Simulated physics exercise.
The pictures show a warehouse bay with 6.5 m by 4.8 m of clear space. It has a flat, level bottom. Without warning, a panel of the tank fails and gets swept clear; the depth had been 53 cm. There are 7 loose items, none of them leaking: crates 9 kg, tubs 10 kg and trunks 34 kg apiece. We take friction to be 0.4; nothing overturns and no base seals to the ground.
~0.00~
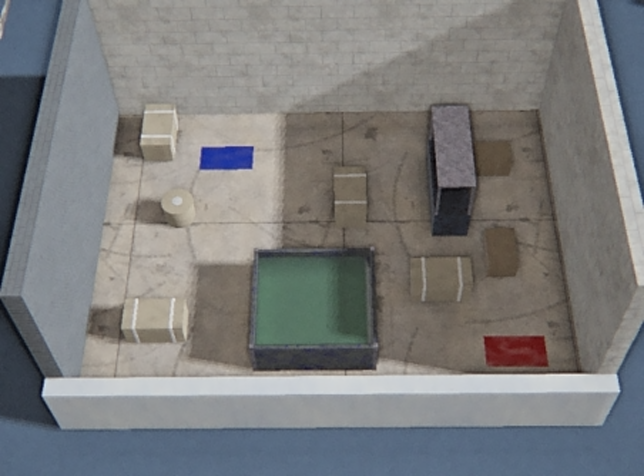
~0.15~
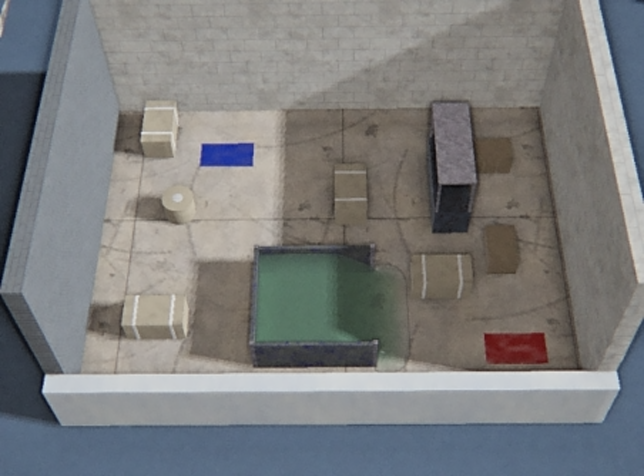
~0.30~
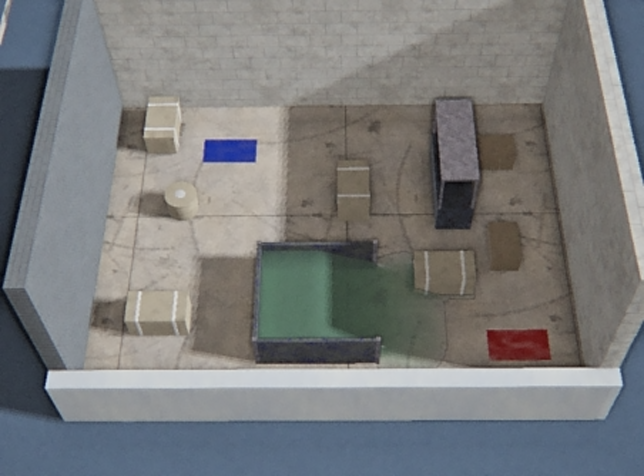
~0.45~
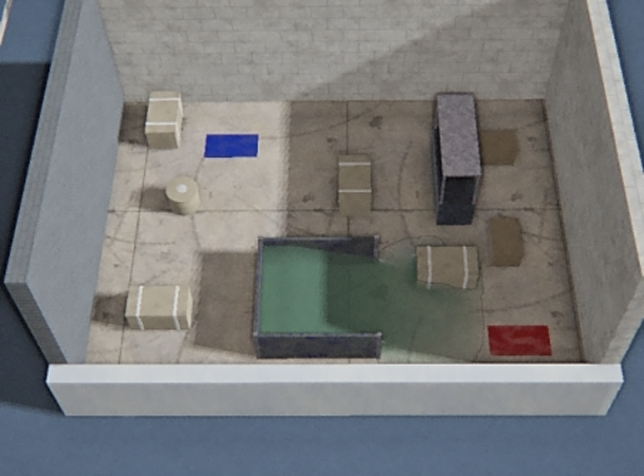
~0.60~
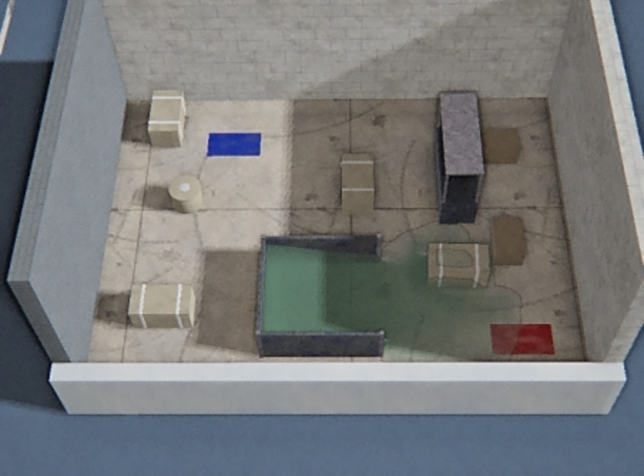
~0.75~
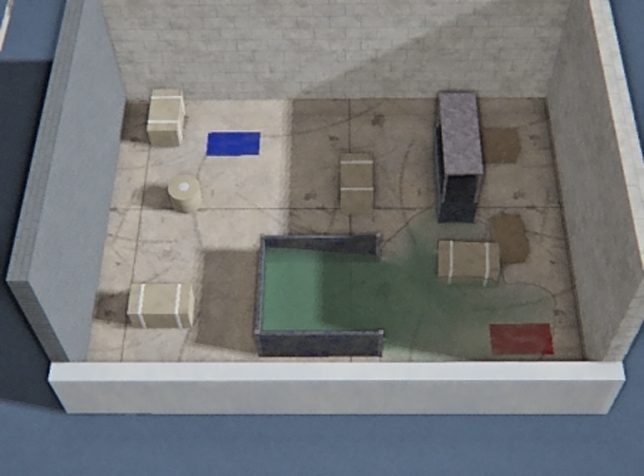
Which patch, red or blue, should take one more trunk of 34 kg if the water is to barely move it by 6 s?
Blue.
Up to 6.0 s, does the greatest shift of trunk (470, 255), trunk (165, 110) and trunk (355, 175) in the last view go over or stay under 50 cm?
Taking them in order, the first is above the mark, the second below the mark and the third below the mark.
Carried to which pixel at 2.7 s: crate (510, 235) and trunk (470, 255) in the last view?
First near (532, 162), second near (535, 208).
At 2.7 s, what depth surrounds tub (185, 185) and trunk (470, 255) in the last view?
0 and 14 cm.
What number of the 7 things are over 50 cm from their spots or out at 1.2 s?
By then the count is 1.
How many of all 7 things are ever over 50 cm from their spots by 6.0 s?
Count: 3.
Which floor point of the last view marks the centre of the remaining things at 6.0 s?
Mean position approx. (309, 173).
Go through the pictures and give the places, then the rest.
A trunk at (442, 272) rests on the ground; a crate at (502, 246), on the bottom; the red patch at (516, 351); the blue patch at (227, 158); water covers 2.0 m2; 0 of 7 have shifted, in the first frame.
A trunk at (442, 269) rests on the ground; a crate at (502, 244) rests on the ground; the red patch at (516, 348); the blue patch at (227, 155); 2.7 m2 under water; 0 of 7 have shifted, in the second frame.
A trunk at (445, 265) rests on the ground; a crate at (505, 240) rests on the ground; the red patch at (518, 345); the blue patch at (230, 151); water covers 3.5 m2; 0 of 7 have shifted, in the third frame.
A trunk at (448, 260) rests on the ground; a crate at (506, 236), on the bottom; the red patch at (519, 341); the blue patch at (232, 146); water covers 4.5 m2; 0 of 7 have shifted, in the fourth frame.
A trunk at (459, 258), on the bottom, 14 cm from its start; a crate at (509, 234), on the bottom; the red patch at (522, 339); the blue patch at (234, 144); 5.6 m2 under water; 1 of 7 have shifted, in the fifth frame.
A trunk at (469, 256) rests on the ground, 29 cm from its start; a crate at (510, 233), on the bottom; the red patch at (521, 339); the blue patch at (233, 144); water covers 6.6 m2; 1 of 7 have shifted, in the sixth frame.
After 1.2 s on red it would be 30 cm off in 6 cm of water; on blue it would be 0 cm off in 0 cm of water.
After 2.7 s on red it would be 42 cm off in 20 cm of water; on blue it would be 0 cm off in 0 cm of water.
After 4.2 s on red it would be 156 cm off in 10 cm of water; on blue it would be 0 cm off in 0 cm of water.
After 6.0 s on red it would be 211 cm off in 8 cm of water; on blue it would be 0 cm off in 2 cm of water.
